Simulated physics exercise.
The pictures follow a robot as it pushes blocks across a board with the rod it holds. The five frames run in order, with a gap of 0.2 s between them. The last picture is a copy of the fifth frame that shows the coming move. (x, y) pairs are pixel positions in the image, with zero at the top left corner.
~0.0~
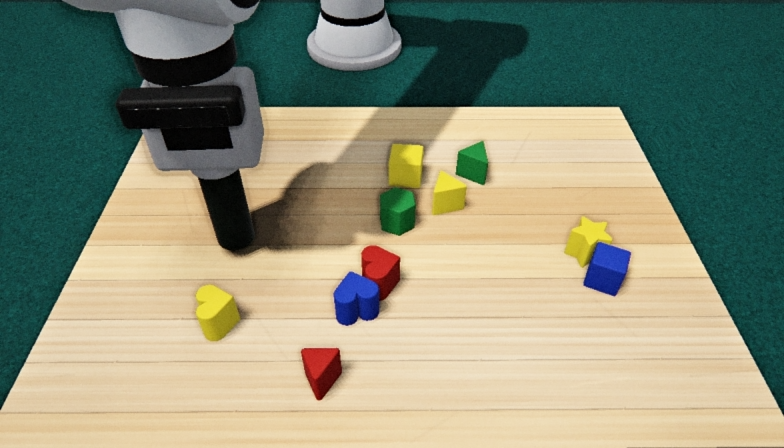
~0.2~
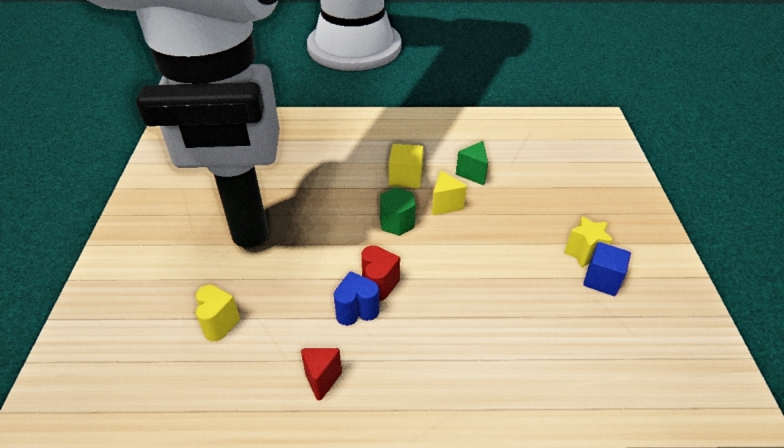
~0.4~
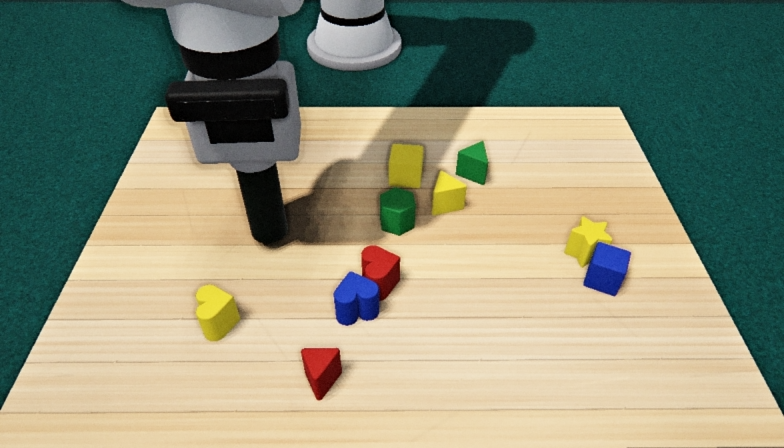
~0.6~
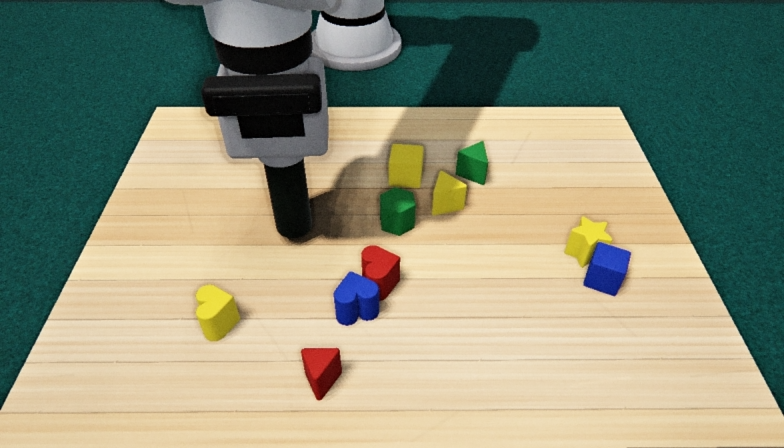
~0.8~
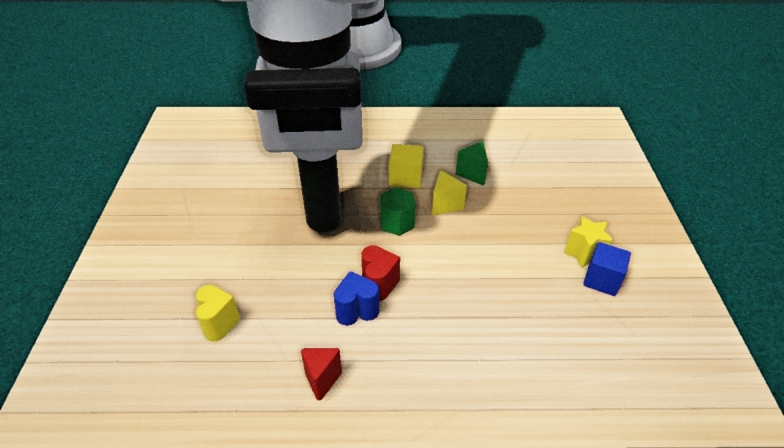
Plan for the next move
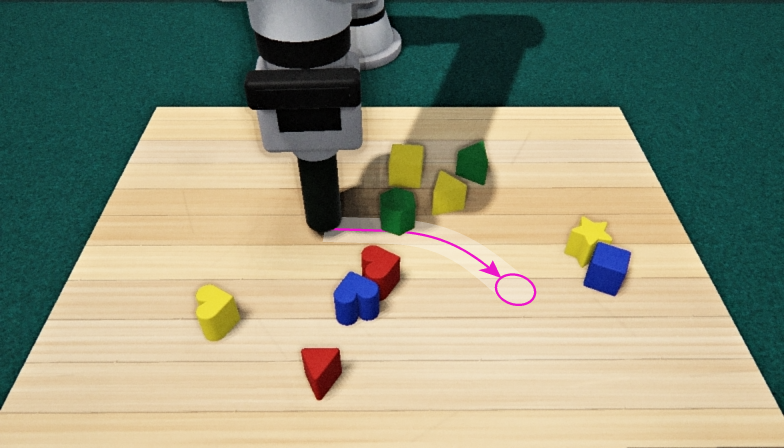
On a light wooden board scattered with red, blue, green and yellow blocks, a robot arm slid its black rod steadily to the right, nearing the green block, while all the blocks stayed still.
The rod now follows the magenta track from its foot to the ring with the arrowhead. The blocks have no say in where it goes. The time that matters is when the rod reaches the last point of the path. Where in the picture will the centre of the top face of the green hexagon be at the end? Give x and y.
Its top centre lands on (451, 192).
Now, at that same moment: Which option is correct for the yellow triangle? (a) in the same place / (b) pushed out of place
My pick is b.
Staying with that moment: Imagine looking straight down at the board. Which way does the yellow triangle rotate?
From overhead, anticlockwise.
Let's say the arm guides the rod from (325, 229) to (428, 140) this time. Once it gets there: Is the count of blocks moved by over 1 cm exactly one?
It seems so.
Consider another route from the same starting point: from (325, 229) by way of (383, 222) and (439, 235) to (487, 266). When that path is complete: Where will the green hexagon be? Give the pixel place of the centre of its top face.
I'd say the green hexagon ends with its top centre at (488, 205).
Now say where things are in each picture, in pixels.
Rod's lower end (236, 238); red heart block (379, 260); green hexagon (398, 199); yellow triangle (447, 182), in the first picture.
Rod (250, 235); blocks still, in the second picture.
Rod (270, 231); blocks still, in the third picture.
Rod (294, 226); blocks still, in the fourth picture.
Rod (324, 220); red heart block (379, 260); green hexagon (398, 199); yellow triangle (447, 182), in the fifth picture.
Drawn move, from (325, 229) by way of (394, 231) and (460, 248) to (515, 289).
What follows on the original path. One third of the way, rod (395, 222); green hexagon (424, 194), turned 30° anticlockwise; yellow triangle (452, 180).
Two thirds of the way, rod (461, 239); green hexagon (451, 192), turned 55° anticlockwise; yellow triangle (462, 173), turned 50° anticlockwise.
At the end, rod (518, 281); red heart block still; green hexagon (451, 192), turned 55° anticlockwise; yellow triangle (462, 173), turned 50° anticlockwise.
